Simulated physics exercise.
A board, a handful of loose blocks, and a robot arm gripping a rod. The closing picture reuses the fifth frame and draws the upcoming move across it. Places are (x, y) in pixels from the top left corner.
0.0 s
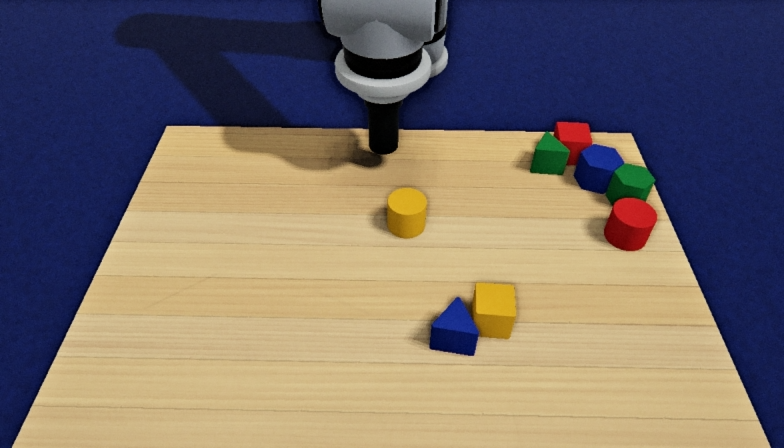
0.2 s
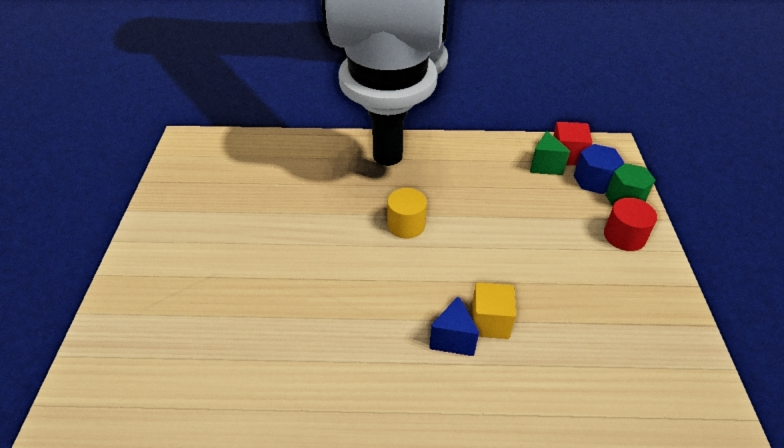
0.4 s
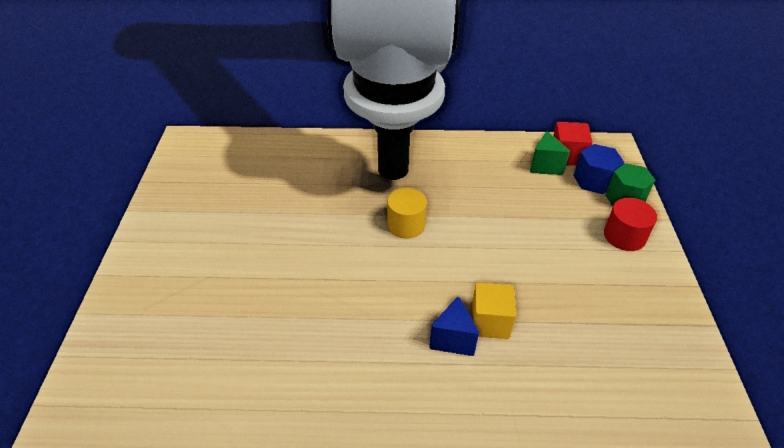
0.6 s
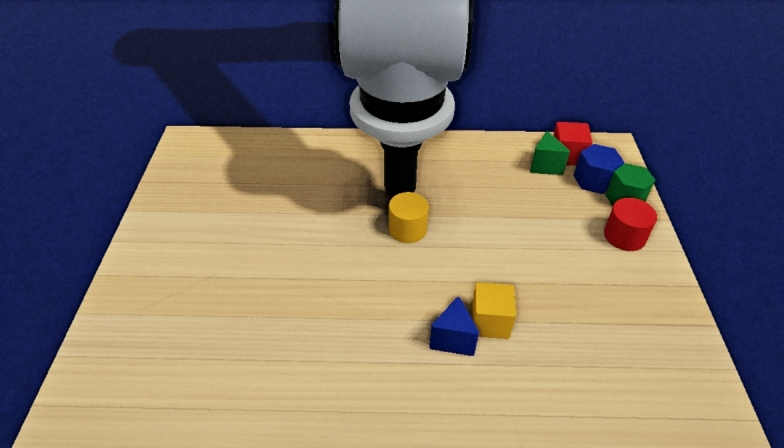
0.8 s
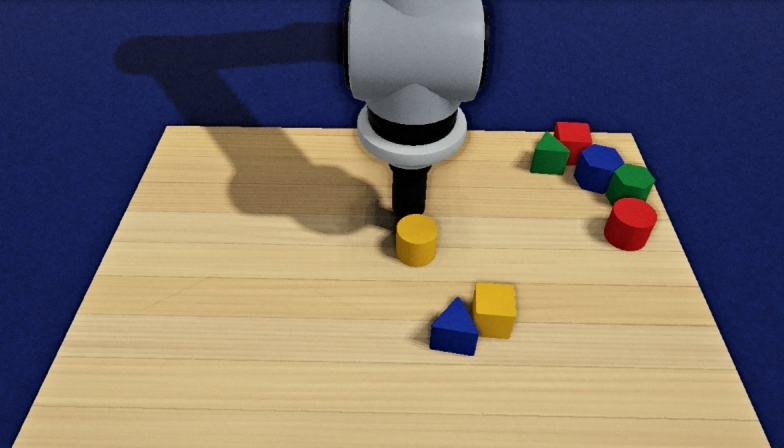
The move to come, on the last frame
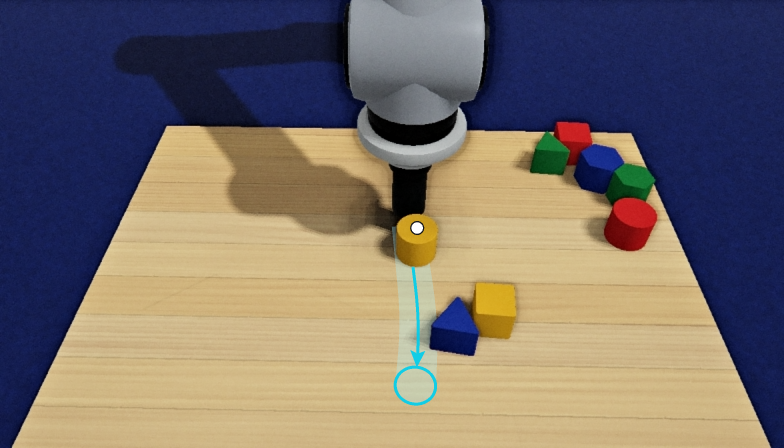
The video shows a robot arm moving a black rod toward the viewer over a wooden board of colored blocks, reaching the yellow cylinder and pushing it a short way forward and slightly right, while the other blocks stay still.
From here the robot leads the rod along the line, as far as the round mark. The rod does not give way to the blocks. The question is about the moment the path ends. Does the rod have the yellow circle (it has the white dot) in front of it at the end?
Going by the path, no.
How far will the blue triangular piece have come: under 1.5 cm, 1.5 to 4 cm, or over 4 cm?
Displacement: Past 4 cm.
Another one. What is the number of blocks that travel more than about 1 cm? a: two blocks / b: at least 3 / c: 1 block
a (two blocks)
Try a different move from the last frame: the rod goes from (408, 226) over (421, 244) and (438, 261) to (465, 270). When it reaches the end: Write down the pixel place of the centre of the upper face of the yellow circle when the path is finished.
Expect it around (437, 269).
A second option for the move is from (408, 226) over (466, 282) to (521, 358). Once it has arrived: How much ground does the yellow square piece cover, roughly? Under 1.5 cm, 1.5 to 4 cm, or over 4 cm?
Goes over 4 cm.
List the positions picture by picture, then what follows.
The first picture shows tip of the rod at (384, 146), middles of tops, yellow circle at (407, 201), blue triangular piece at (456, 318), yellow square piece at (496, 299).
The second picture shows rod at (388, 157), nothing pushed.
The third picture shows rod at (393, 170), nothing pushed.
The fourth picture shows rod at (400, 187), yellow circle at (409, 205).
The fifth picture shows rod at (409, 208), yellow circle at (417, 228), blue triangular piece at (456, 318), yellow square piece at (496, 299).
The line goes from (408, 226) through (416, 296) to (415, 385); the dot is on the yellow circle.
What follows on the original path. One third of the way, rod at (415, 254); yellow circle at (433, 276).
Two thirds of the way, rod at (419, 307); yellow circle at (456, 322); blue triangular piece at (488, 346), turned 15° clockwise.
At the end, rod at (417, 369); yellow circle at (464, 349); blue triangular piece at (506, 357); yellow square piece unmoved.
